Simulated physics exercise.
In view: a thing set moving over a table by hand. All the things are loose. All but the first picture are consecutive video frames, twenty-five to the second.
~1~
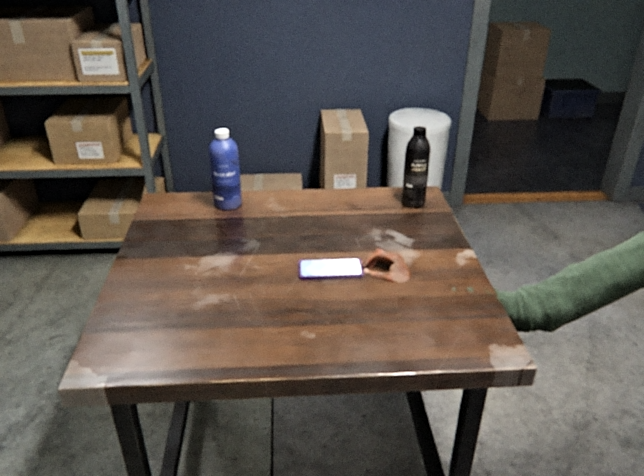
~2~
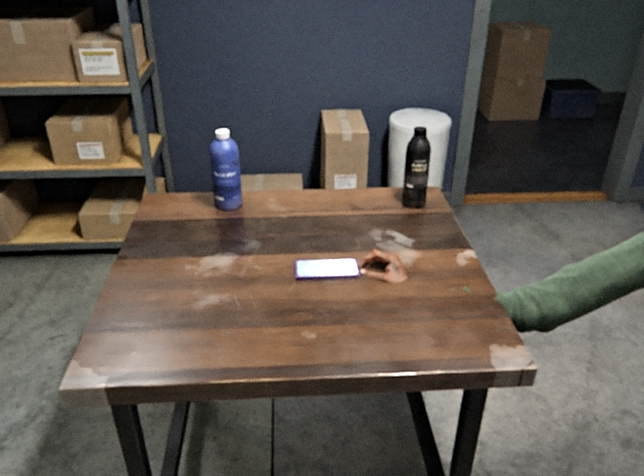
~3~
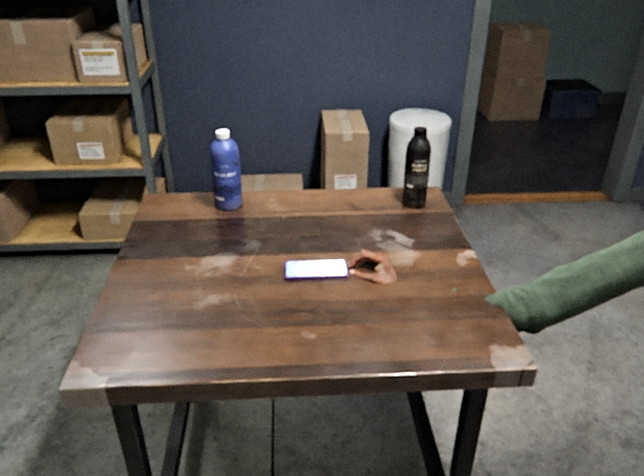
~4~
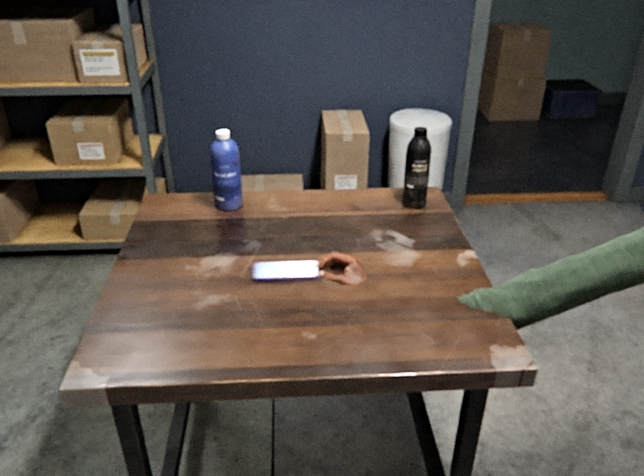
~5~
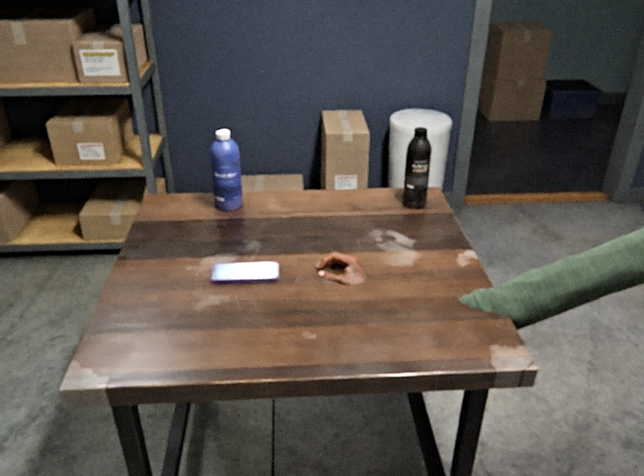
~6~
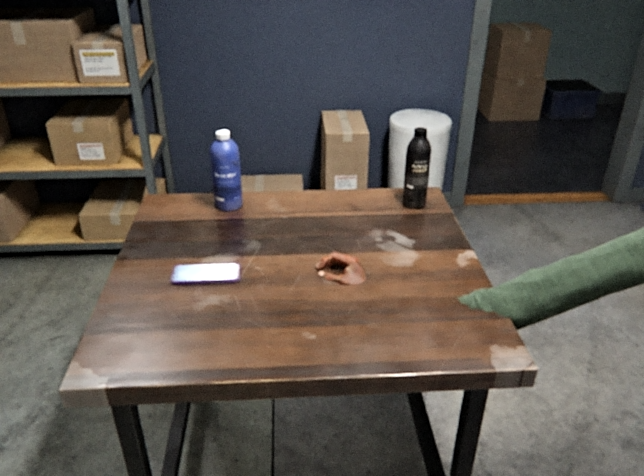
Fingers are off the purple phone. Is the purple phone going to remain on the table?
The purple phone falls off the table.
Then, 0.20 s later than the last frame, purple phone now off the table.
Then, 0.40 s later than the last frame, things are still on the move.
Then, 0.50 s later than the last frame, as before.
When it is over, off the table, purple phone.
